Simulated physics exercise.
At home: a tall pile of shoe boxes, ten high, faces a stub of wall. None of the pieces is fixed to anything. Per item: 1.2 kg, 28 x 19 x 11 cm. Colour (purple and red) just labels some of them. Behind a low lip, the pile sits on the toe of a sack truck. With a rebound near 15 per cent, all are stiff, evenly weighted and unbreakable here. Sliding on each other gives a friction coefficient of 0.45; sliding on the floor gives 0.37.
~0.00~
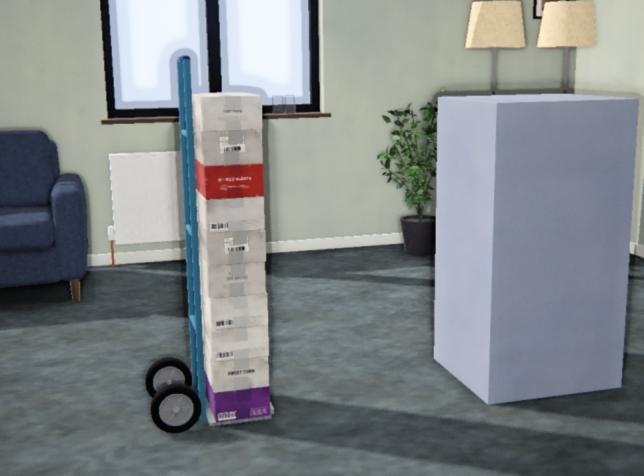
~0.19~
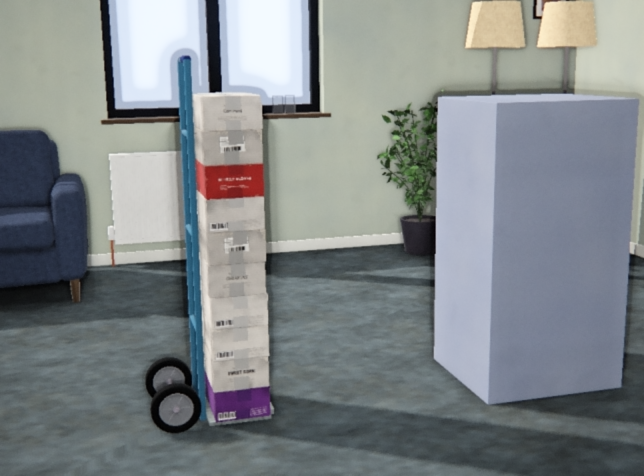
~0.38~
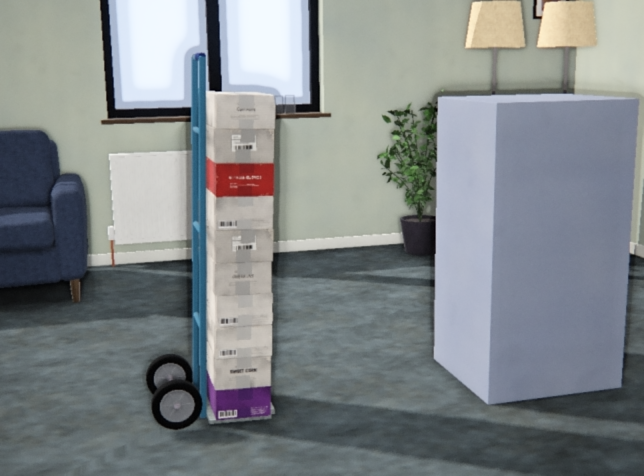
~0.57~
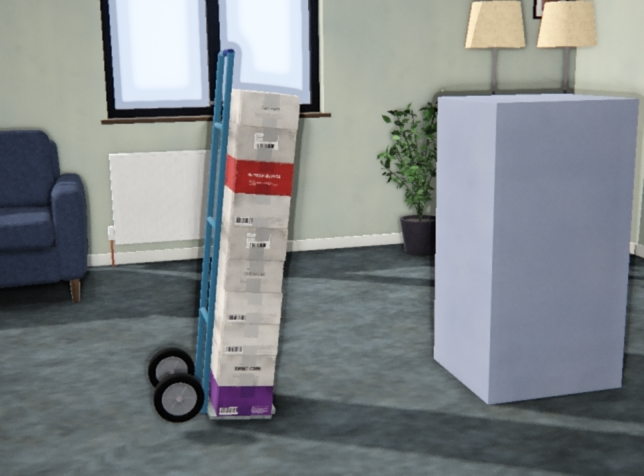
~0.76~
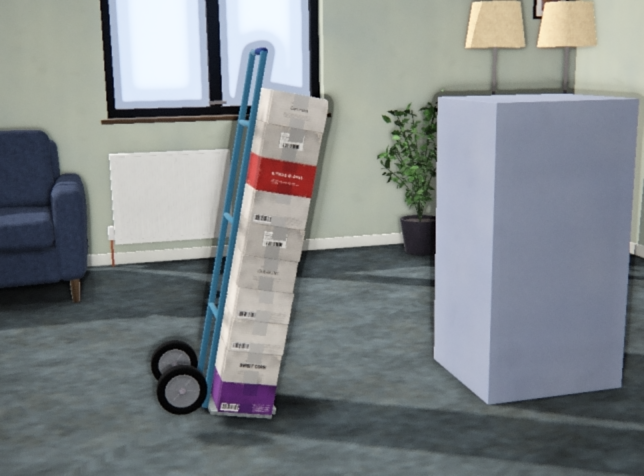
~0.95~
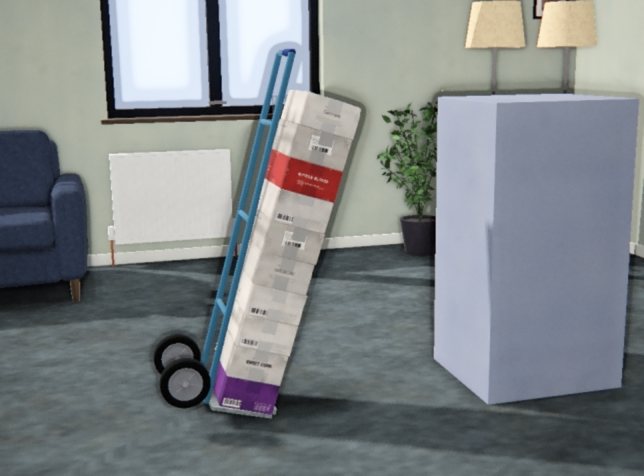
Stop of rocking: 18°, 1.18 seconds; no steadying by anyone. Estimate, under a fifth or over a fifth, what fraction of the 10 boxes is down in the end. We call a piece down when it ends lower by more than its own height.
The fraction down in the end is more than a fifth.
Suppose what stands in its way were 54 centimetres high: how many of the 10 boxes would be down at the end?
8.
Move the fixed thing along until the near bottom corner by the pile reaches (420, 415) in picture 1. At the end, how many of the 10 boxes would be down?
My answer would be 0.
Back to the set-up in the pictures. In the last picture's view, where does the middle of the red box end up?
Look near (403, 224) in the final frame.
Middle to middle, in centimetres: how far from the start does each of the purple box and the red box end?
The purple one ends 5 cm from its start and the red one 65 cm.
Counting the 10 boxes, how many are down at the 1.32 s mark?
By then, 4.
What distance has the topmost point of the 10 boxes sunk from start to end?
I make it close to 20 cm.
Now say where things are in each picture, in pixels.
In the first frame (places mark the middle of the side facing us), truck frame (190, 136) 0° forward; purple box (243, 405); red box (235, 182); nothing disturbed.
The second frame shows truck frame (191, 136) 0° forward; purple box (243, 404).
The third frame shows truck frame (202, 133) 2° forward; red box (245, 180) shifted 34 mm; 8 disturbed, none down.
The fourth frame shows truck frame (225, 129) 7° forward; red box (264, 178) leaning 7°; purple box (246, 401) leaning 7°; steepest lean 7°, the box at (271, 111); 10 disturbed, none down.
The fifth frame shows truck frame (252, 126) 11° forward; red box (287, 178) leaning 12°; purple box (248, 399) leaning 12°; steepest lean 12°, the box at (299, 112); 10 disturbed, none down.
The sixth frame shows truck frame (274, 125) 16° forward; red box (313, 180) leaning 18°; purple box (250, 396) leaning 18°; steepest lean 18°, the box at (331, 116); 10 disturbed, none down.
After 1.04 s, none of the 10 boxes down, 10 disturbed; red box leaning 22°; purple box leaning 21°.
After 1.16 s, none of the 10 boxes down, 10 disturbed; red box leaning 29°, 53 mm lower; purple box leaning 24°.
After 1.32 s, 4 of the 10 boxes down; red box leaning 47°, 17 cm lower; purple box leaning 22°.
At rest (2.2 s), 5 of the 10 boxes down; red box leaning 52°, 21 cm lower; purple box leaning 18°. That is 50 per cent. As the last picture would show them, middles, red box near (403, 224), purple box near (243, 381).
